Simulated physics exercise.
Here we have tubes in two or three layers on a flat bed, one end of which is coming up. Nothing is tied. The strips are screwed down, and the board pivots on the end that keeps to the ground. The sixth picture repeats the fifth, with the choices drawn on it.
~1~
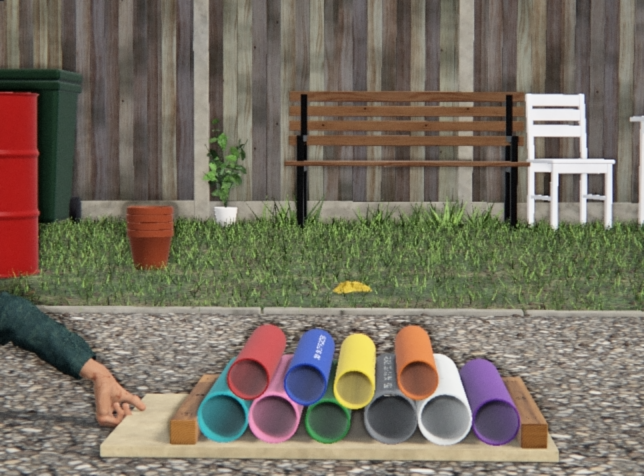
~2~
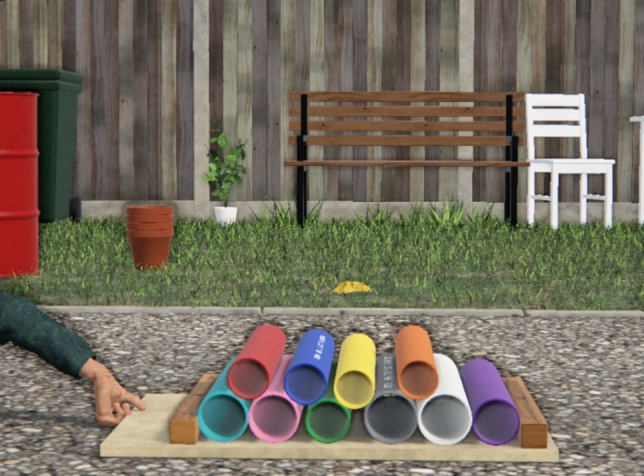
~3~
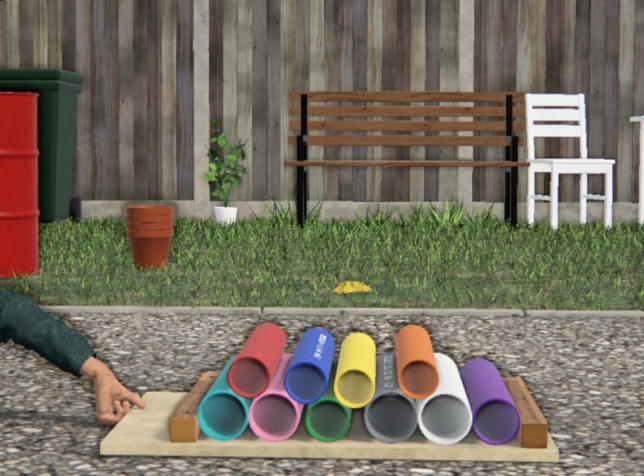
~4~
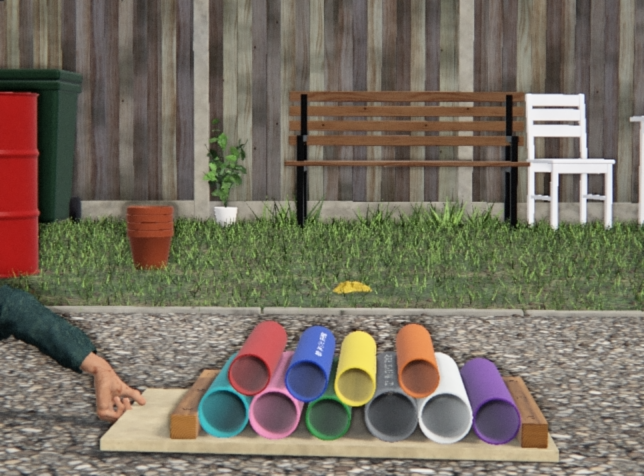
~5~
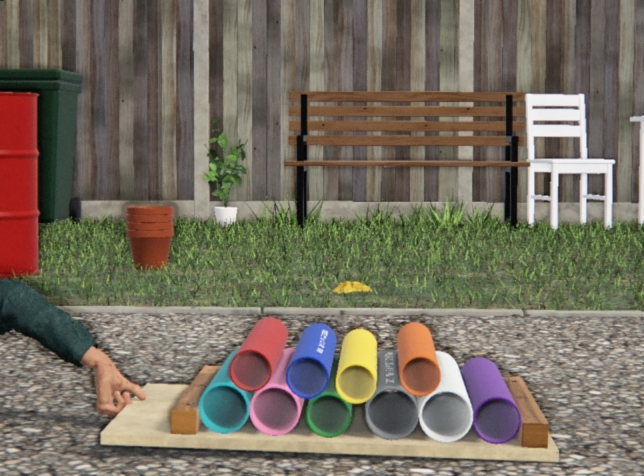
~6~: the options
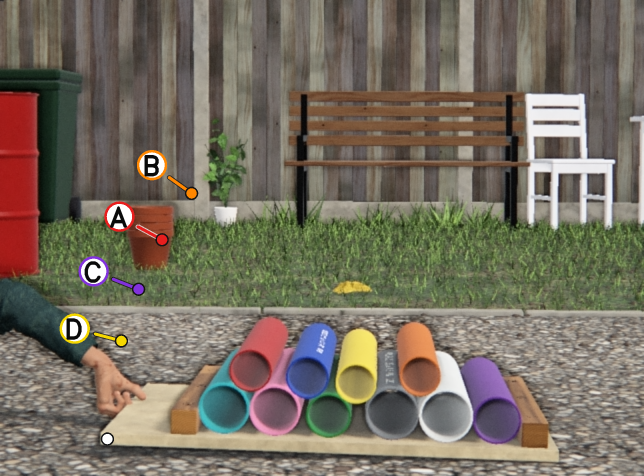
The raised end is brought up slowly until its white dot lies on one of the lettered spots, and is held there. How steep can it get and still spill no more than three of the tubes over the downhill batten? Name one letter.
It can be raised to A.
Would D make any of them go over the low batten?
No.
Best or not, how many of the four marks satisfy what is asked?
Three of them.
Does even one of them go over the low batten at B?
Yes.
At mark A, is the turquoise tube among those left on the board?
Yes.
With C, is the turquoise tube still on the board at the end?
The turquoise tube: Yes.
On the marked copy, A at (162, 240); B at (192, 193); C at (138, 289); D at (121, 341); the white dot at (108, 439).
With A. Early on, board at 17°.
Further on, board at 28°.
At the end, board at 28°, none over the low batten.
As for the rest, B four over the low batten (blue, red, orange, yellow); C none over the low batten; D none over the low batten.
